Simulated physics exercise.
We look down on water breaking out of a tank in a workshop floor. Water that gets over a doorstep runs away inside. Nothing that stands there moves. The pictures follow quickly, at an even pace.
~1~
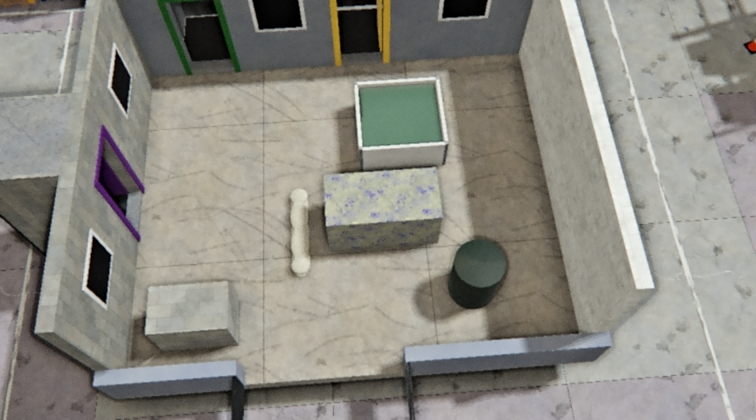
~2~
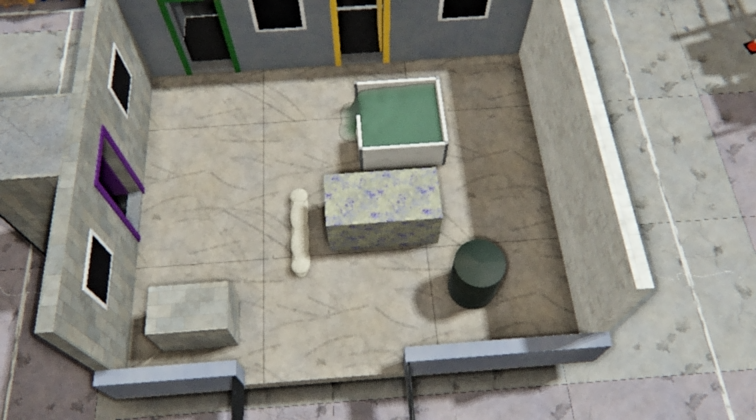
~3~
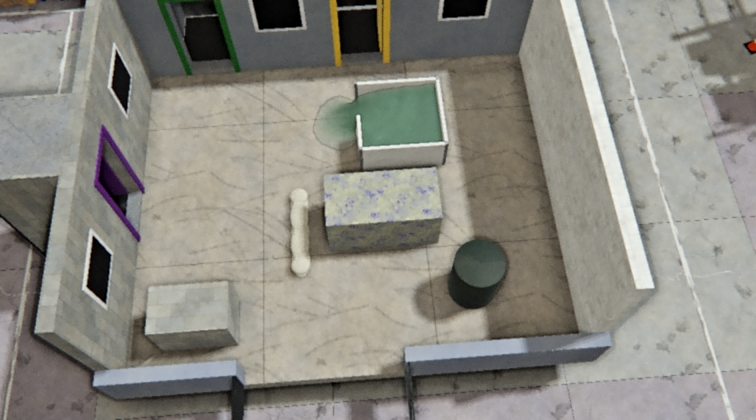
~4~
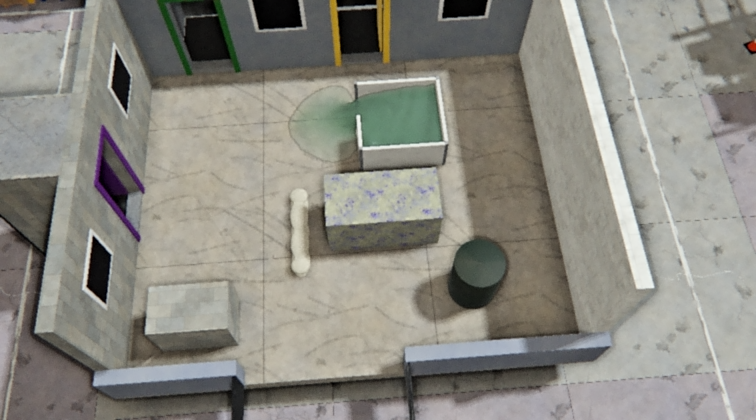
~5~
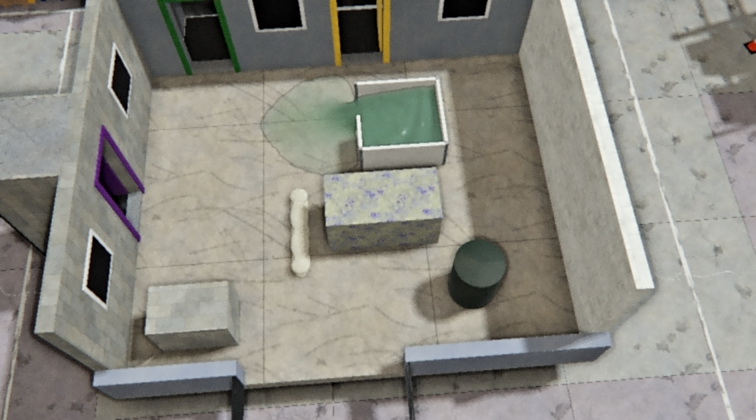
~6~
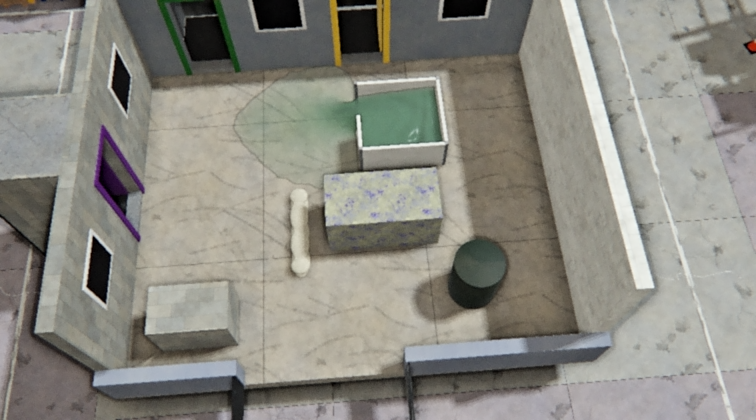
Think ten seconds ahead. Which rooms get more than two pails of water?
In the end: The green door stays under that; the purple door stays under that; the yellow door stays under that.
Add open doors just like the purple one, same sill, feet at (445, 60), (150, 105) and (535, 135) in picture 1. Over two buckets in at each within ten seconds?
In turn: Is under, is over, takes less.
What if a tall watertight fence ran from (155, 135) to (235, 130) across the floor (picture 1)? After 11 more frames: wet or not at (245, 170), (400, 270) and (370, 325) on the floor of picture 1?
In turn: Wet, no water, free of water.
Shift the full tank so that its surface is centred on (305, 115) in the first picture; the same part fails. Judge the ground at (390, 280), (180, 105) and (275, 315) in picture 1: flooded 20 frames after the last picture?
In turn: Not flooded, covered, not flooded.
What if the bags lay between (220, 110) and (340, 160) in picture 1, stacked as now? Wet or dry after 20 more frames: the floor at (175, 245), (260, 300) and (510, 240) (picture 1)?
One after the other: Covered, free of water, not flooded.
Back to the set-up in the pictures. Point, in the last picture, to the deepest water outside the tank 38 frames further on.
Roughly at (128, 369).
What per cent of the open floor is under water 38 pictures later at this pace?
Some 45 per cent.
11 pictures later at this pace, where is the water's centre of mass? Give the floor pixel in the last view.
Near (312, 129).
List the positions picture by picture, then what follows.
In the first frame, the water tank at (400, 115) is whole and still.
In the second frame, water pours out at (359, 114) and has run to (349, 139).
In the third frame, water pours out at (359, 116) and has run to (319, 133).
In the fourth frame, water pours out at (359, 116) and has run to (295, 132).
In the fifth frame, water pours out at (359, 116) and has run to (265, 122).
In the sixth frame, water pours out at (359, 116) and has run to (239, 124).
A moment on, water covers 25 % of the floor; the green door wet at the sill, nothing in, the purple door not reached, the yellow door not reached.
Next, water covers 30 % of the floor; the green door wet at the sill, nothing in, the purple door wet at the sill, nothing in, the yellow door wet at the sill, nothing in.
Then, water covers 35 % of the floor; the green door wet at the sill, nothing in, the purple door under two buckets in, the yellow door wet at the sill, nothing in.
Later, water covers 45 % of the floor; the green door under two buckets in, the purple door under two buckets in, the yellow door wet at the sill, nothing in.
In the end, water covers 60 % of the floor; the green door under two buckets in, the purple door under two buckets in, the yellow door wet at the sill, nothing in.
